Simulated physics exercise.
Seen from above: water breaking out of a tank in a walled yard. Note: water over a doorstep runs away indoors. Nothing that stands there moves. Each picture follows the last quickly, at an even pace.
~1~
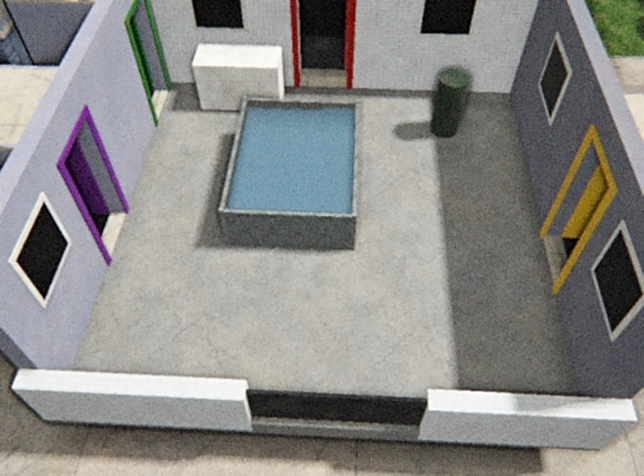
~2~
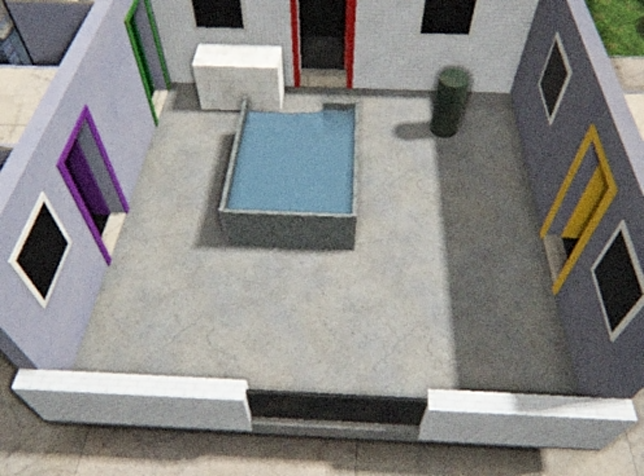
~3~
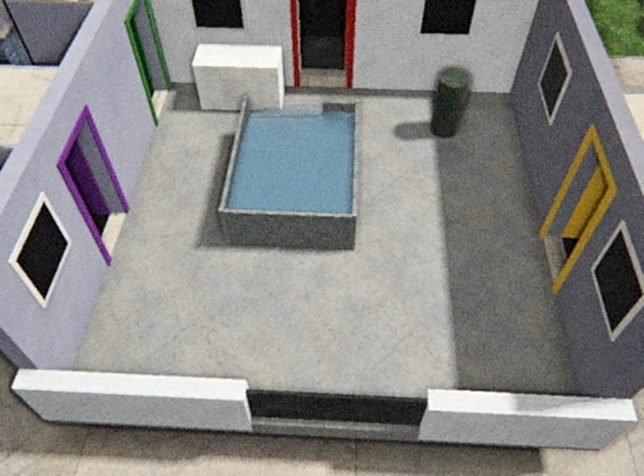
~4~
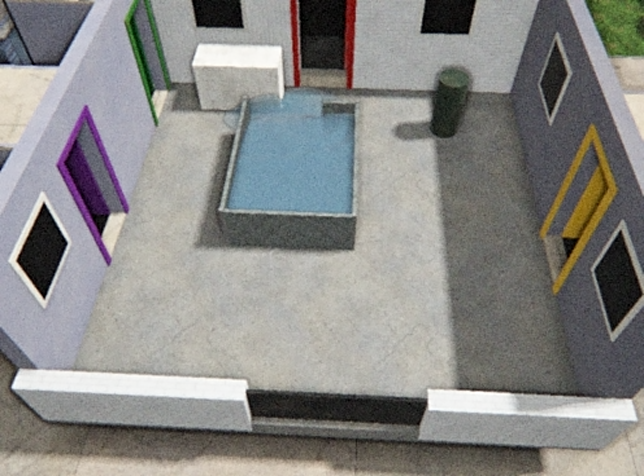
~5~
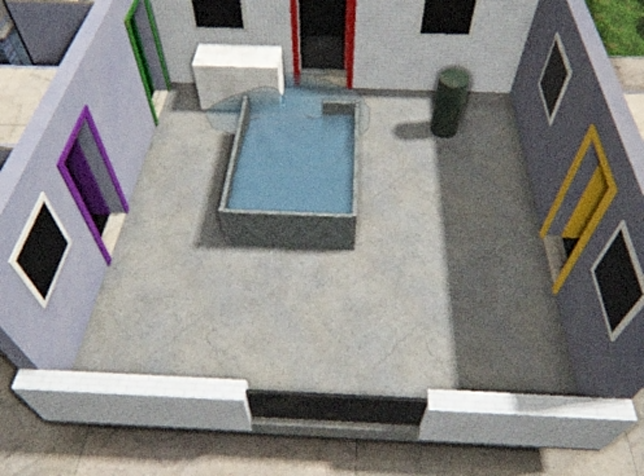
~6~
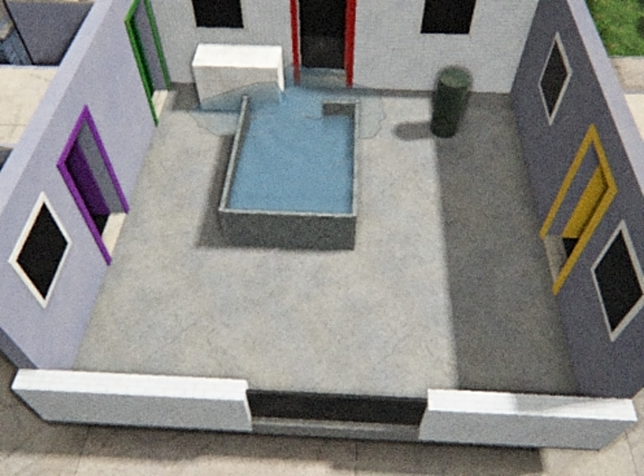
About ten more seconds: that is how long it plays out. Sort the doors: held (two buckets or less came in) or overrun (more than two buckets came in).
Sorted: Purple door held, green door overrun, yellow door held, red door overrun.
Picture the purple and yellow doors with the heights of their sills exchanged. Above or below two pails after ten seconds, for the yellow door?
As far as I can tell, the yellow one doesn't reach it.
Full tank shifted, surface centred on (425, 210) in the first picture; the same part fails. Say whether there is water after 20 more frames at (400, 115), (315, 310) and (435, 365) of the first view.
Log: Flood; no flood; no flood.
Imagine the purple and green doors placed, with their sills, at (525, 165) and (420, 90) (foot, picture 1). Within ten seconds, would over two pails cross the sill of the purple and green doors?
Well, the purple door beats the threshold, but the green door beats the threshold.
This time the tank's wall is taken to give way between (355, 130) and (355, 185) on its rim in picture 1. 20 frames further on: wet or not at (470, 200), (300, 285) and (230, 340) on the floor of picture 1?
One after the other: Covered, clear, dry.
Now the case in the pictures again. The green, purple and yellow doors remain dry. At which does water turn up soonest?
It's the green-painted one.
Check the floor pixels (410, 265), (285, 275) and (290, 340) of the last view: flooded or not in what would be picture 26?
Result, as listed: Not wetted / not wetted / not wetted.
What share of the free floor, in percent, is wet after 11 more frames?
Estimated share: About 30 %.
A moment on, water covers 15 % of the floor; the purple door not reached, the green door under two buckets in, the yellow door not reached, the red door over two buckets in.
Next, water covers 30 % of the floor; the purple door wet at the sill, nothing in, the green door far over two buckets in, the yellow door not reached, the red door far over two buckets in.
Then, water covers 55 % of the floor; the purple door wet at the sill, nothing in, the green door far over two buckets in, the yellow door not reached, the red door far over two buckets in.
Later, water covers 85 % of the floor; the purple door under two buckets in, the green door far over two buckets in, the yellow door wet at the sill, nothing in, the red door far over two buckets in.
In the end, water covers 95 % of the floor; the purple door under two buckets in, the green door far over two buckets in, the yellow door wet at the sill, nothing in, the red door far over two buckets in.
